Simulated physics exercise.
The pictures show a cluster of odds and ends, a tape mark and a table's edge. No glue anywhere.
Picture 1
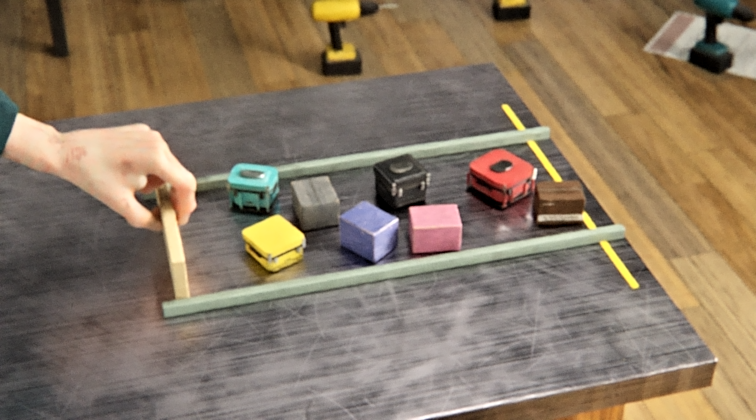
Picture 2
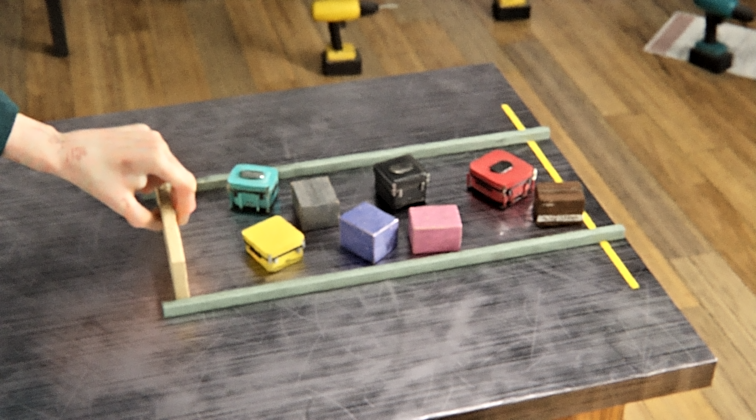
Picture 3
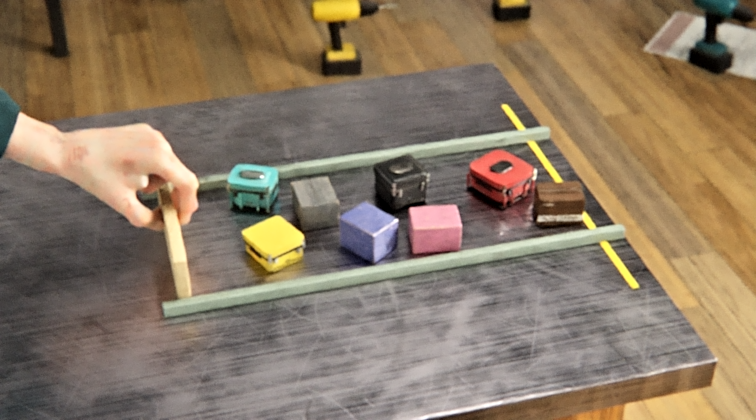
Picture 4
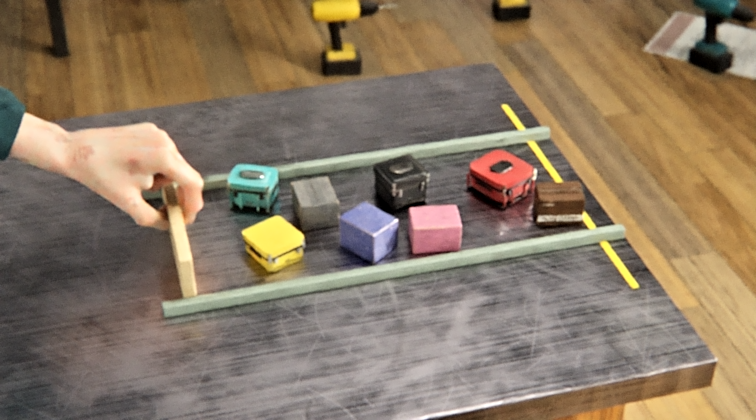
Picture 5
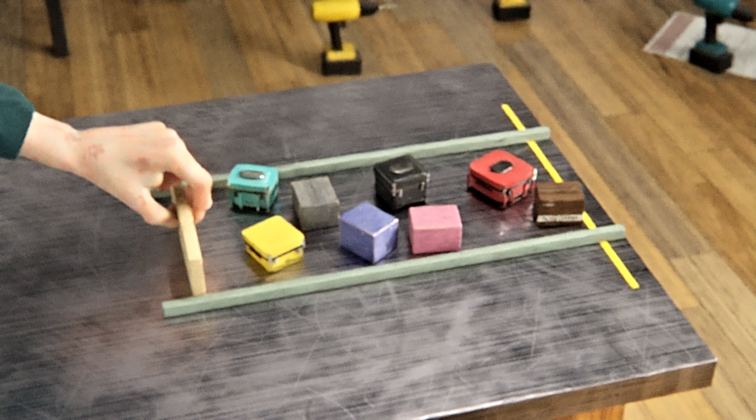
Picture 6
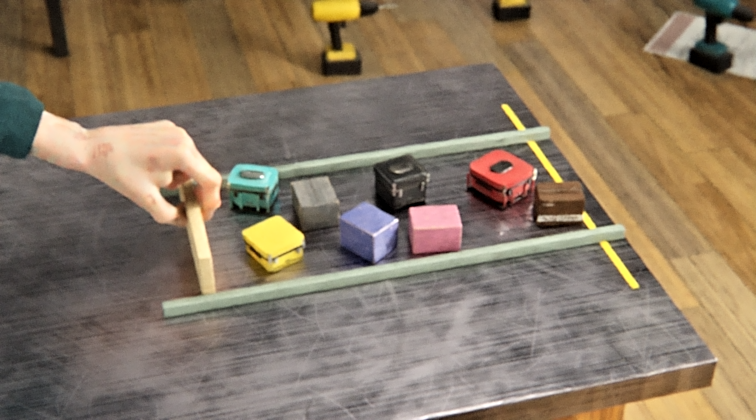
On a dark tabletop, a hand slides a wooden board slightly right toward unmoving small cases and blocks.
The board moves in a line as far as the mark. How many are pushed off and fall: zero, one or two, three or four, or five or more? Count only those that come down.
Outcome: The number that fall off is five or more.
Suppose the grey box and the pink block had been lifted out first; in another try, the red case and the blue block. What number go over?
First 3, then 3.
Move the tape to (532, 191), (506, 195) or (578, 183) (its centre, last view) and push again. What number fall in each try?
In that order 3, 3 and 8.
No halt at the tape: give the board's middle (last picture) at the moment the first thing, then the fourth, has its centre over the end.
At (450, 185) for the first, at (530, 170) for the fourth.
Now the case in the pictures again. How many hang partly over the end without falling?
It comes to 3.
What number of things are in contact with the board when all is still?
In contact: 3.
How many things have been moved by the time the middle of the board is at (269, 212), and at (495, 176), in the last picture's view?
First 3, then 8.
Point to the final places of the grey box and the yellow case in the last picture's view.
Near (571, 160) and (598, 196).
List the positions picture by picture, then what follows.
Brown box (559, 203); red case (501, 178); pink block (435, 229); board (169, 227); tape (562, 186), in the first frame.
Red case (501, 178); turquoise case (254, 188), in the second frame.
Pink block (435, 229); board (171, 227), in the third frame.
Brown box (559, 203); yellow case (274, 245), in the fourth frame.
Red case (501, 178); black case (401, 182), in the fifth frame.
Brown box (559, 203); red case (501, 178); pink block (435, 229); board (194, 223); tape (562, 186), in the sixth frame.
Soon after, none off yet; brown box at rest near (559, 203); red case at rest near (501, 178); pink block displaced about its own width near (474, 223).
In the end, the number that fall off is five or more; gone, blue block, black case, pink block, red case and brown box.
